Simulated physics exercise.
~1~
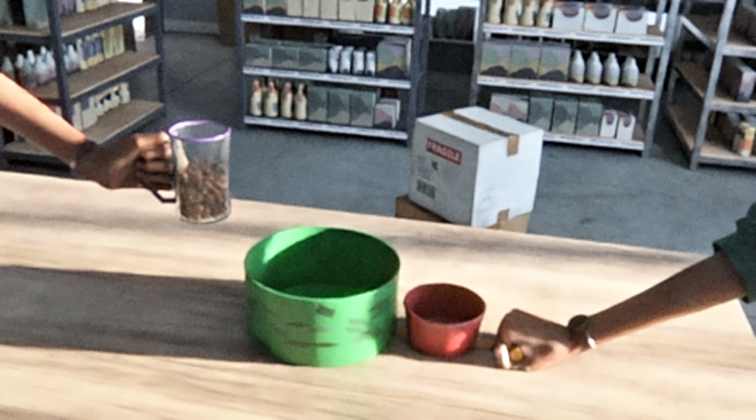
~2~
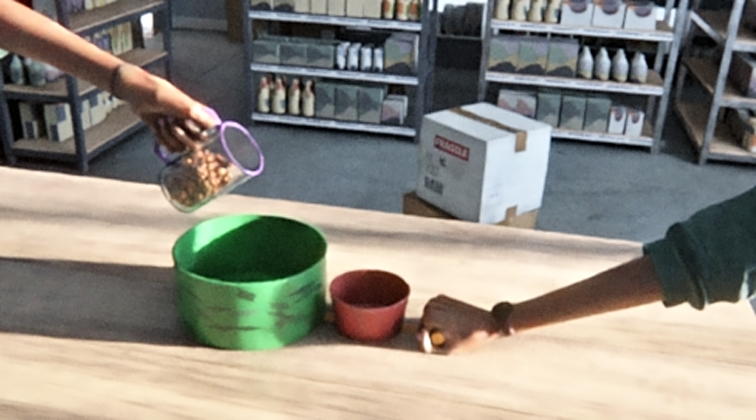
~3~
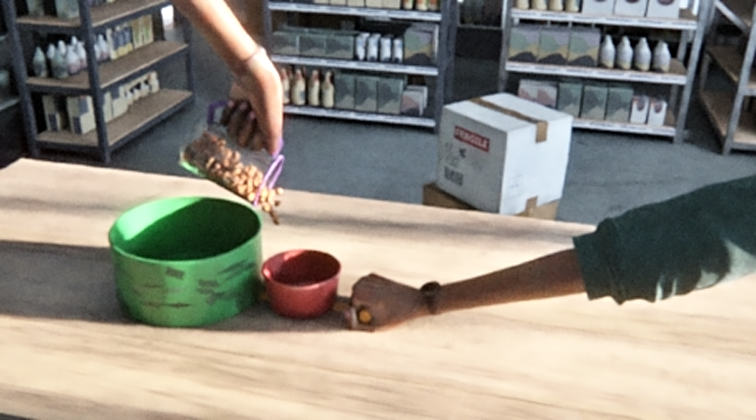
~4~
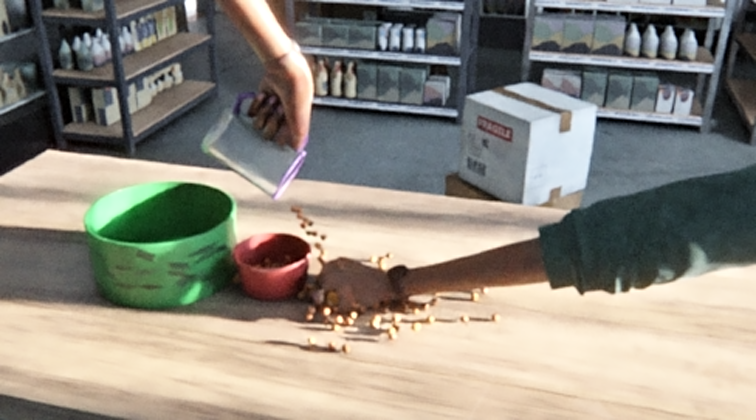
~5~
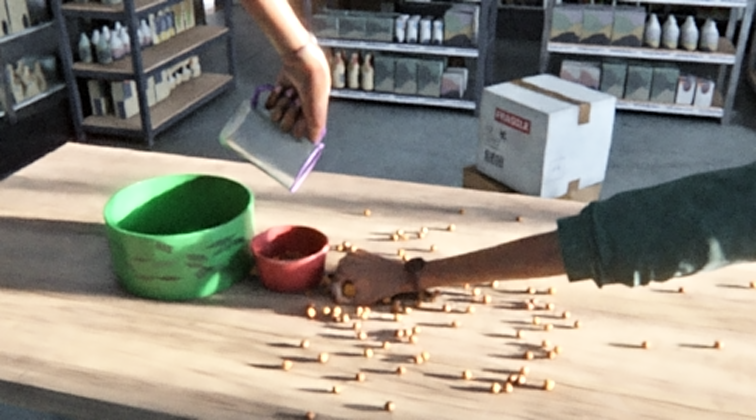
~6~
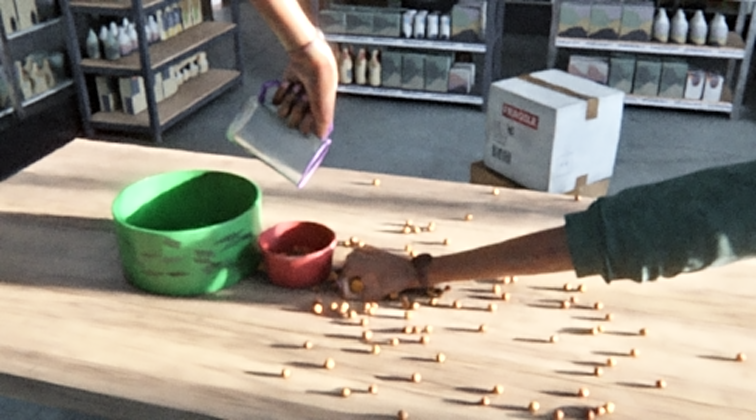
In a storeroom lined with shelves of bottles and boxes, one hand holds a clear, purple-rimmed cup of hazelnuts above a wooden table. Another hand, reaching in from the right, draws a green pot and a red dish along the tabletop. As the cup tips over, the nuts slide to its rim and begin falling towards the red dish. Some land in the dish, but most spill beside it, around the hand on the table. They scatter widely across the wood, leaving the cup empty and tilted, with no nuts in the green pot.
